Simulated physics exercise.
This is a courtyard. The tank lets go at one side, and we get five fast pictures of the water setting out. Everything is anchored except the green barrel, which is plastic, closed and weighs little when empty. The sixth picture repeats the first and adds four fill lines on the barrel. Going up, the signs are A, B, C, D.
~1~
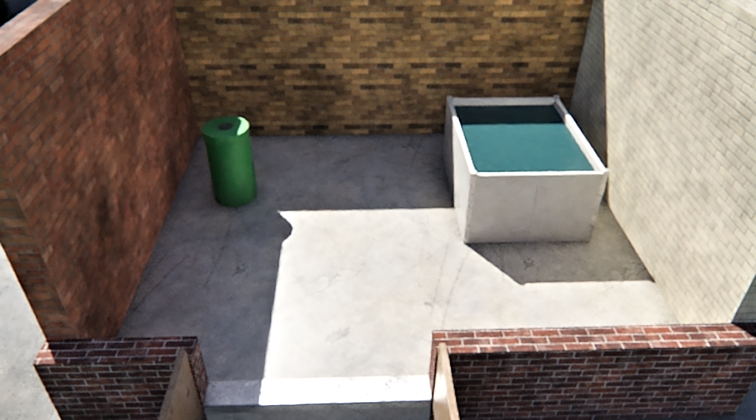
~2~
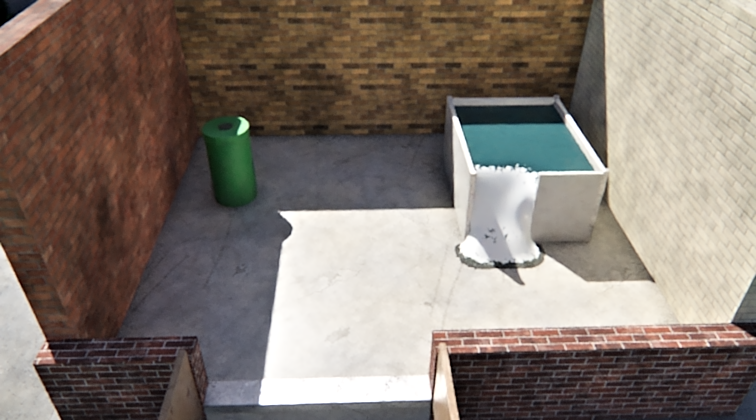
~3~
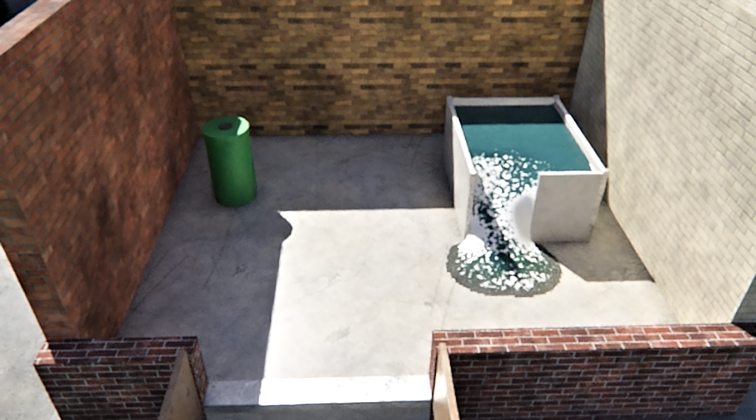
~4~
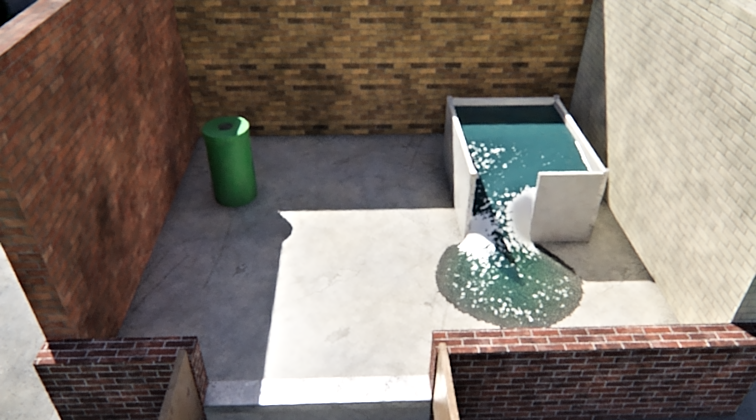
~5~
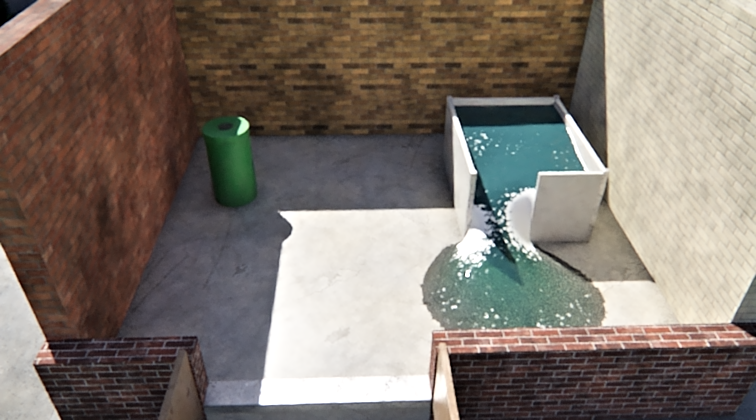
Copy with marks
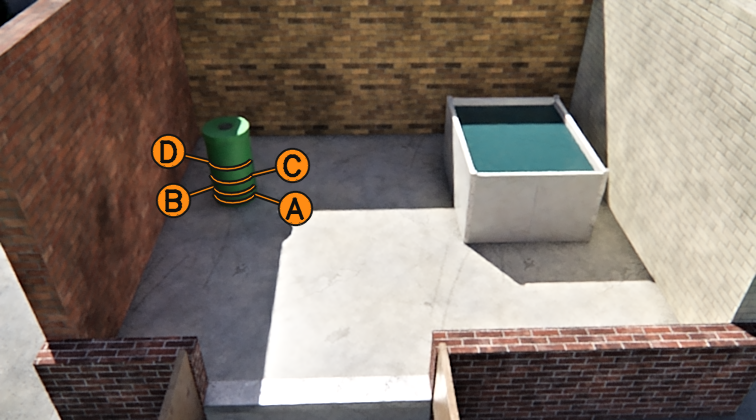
In the video, a brick-walled courtyard holds a green barrel at left and a full tank at right; water pours through an opening in the tank's front, foaming at first, and spreads across the ground in a widening pool.
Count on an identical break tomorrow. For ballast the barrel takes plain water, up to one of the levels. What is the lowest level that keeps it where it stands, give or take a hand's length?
Line A.
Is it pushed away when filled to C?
No, that is safe.
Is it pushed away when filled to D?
No, that is safe.
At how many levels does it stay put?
All four.
On the marked copy, A at (232, 202); B at (231, 194); C at (229, 183); D at (227, 169); from the bottom up A, B, C, D.
Choosing A, it does not move.
Choosing B, it does not move.
Choosing C, it does not move.
Choosing D, it does not move.
